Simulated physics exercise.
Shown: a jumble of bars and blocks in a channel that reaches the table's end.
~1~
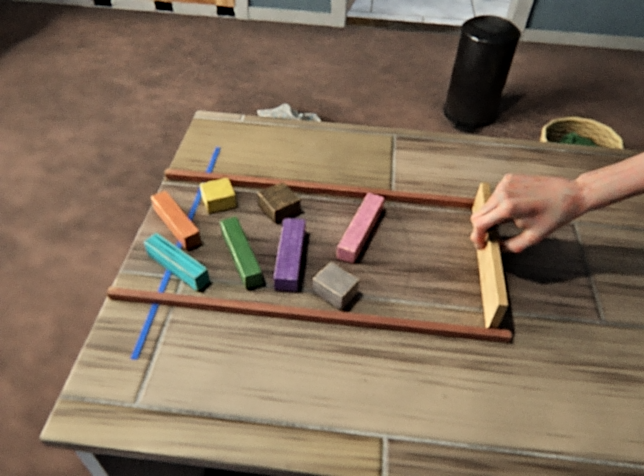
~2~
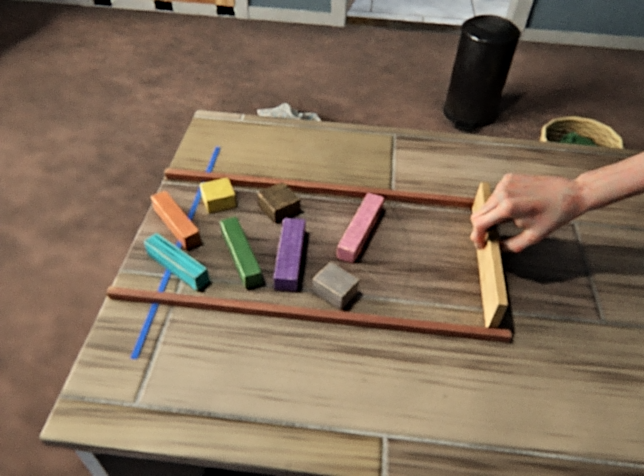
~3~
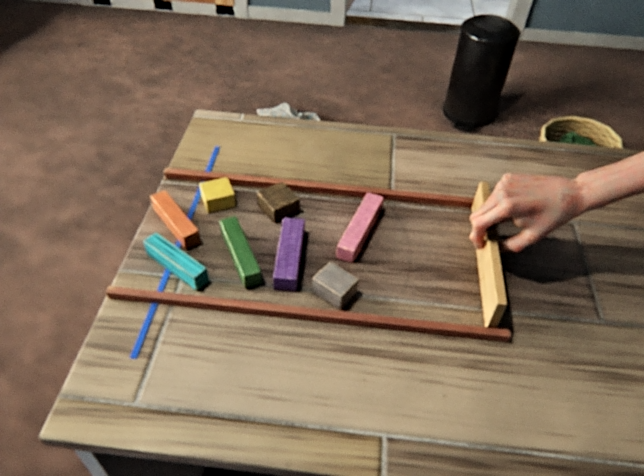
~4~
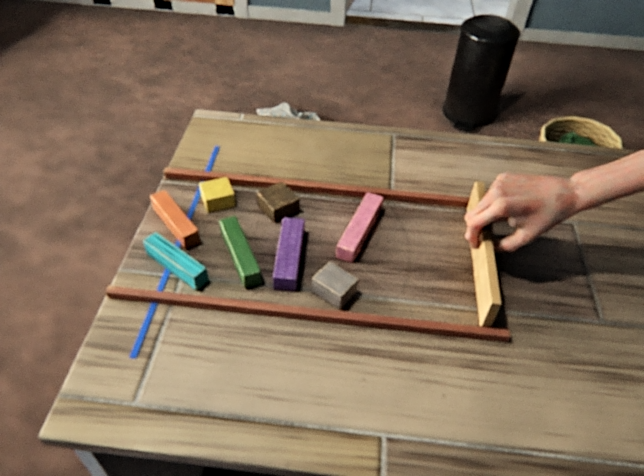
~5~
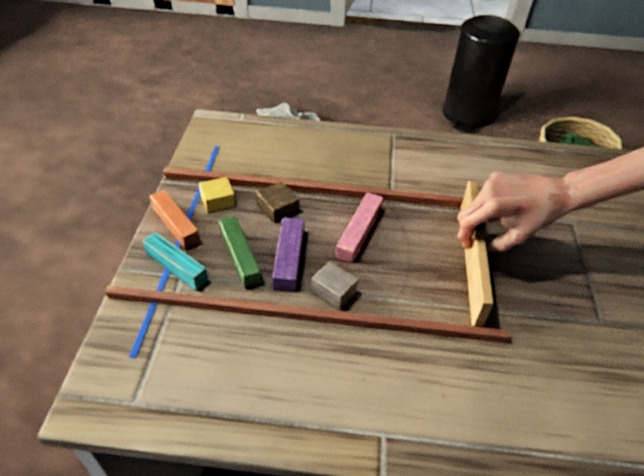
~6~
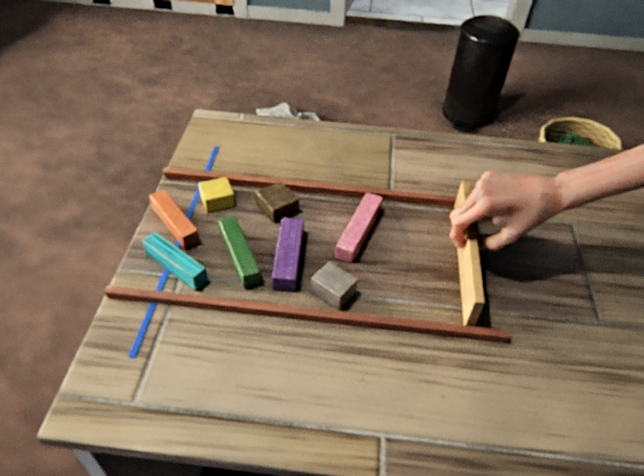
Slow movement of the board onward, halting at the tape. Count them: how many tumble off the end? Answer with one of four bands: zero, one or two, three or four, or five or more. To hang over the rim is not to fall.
Three or four.
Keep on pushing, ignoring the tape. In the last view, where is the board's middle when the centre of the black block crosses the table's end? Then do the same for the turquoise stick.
I reckon its middle sits around (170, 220) and then around (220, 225).
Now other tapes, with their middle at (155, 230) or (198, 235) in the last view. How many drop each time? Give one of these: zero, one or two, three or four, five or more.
Counts, in turn - more than four; 3 or 4.
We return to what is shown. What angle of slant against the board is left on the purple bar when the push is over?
Roughly 10°.
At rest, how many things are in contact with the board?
At rest, 2 are in contact.
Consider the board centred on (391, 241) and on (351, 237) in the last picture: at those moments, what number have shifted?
0 and 2.
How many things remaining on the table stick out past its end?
The count is 2.
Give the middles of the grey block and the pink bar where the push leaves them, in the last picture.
Listed as asked: First (143, 274), and then (180, 208).
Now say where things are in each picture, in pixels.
Orange bar (176, 220); turquoise stick (177, 261); yellow block (218, 195); board (488, 251); tape (184, 234), in the first picture.
Turquoise stick (177, 261); green bar (241, 251), in the second picture.
Yellow block (218, 195); purple bar (290, 253), in the third picture.
Orange bar (175, 219); pink bar (361, 226), in the fourth picture.
Turquoise stick (175, 261); board (475, 250), in the fifth picture.
Orange bar (174, 219); turquoise stick (175, 261); yellow block (217, 195); board (467, 249); tape (182, 233), in the sixth picture.
A little later, none off yet; orange bar at rest near (174, 219); turquoise stick at rest near (175, 261); yellow block at rest near (217, 195).
Next, none off yet; orange bar at rest near (174, 219); turquoise stick shifted a little near (150, 255); yellow block moving near (210, 195).
When it is over, the number that fall off is three or four; down, green bar, yellow block, turquoise stick and orange bar.
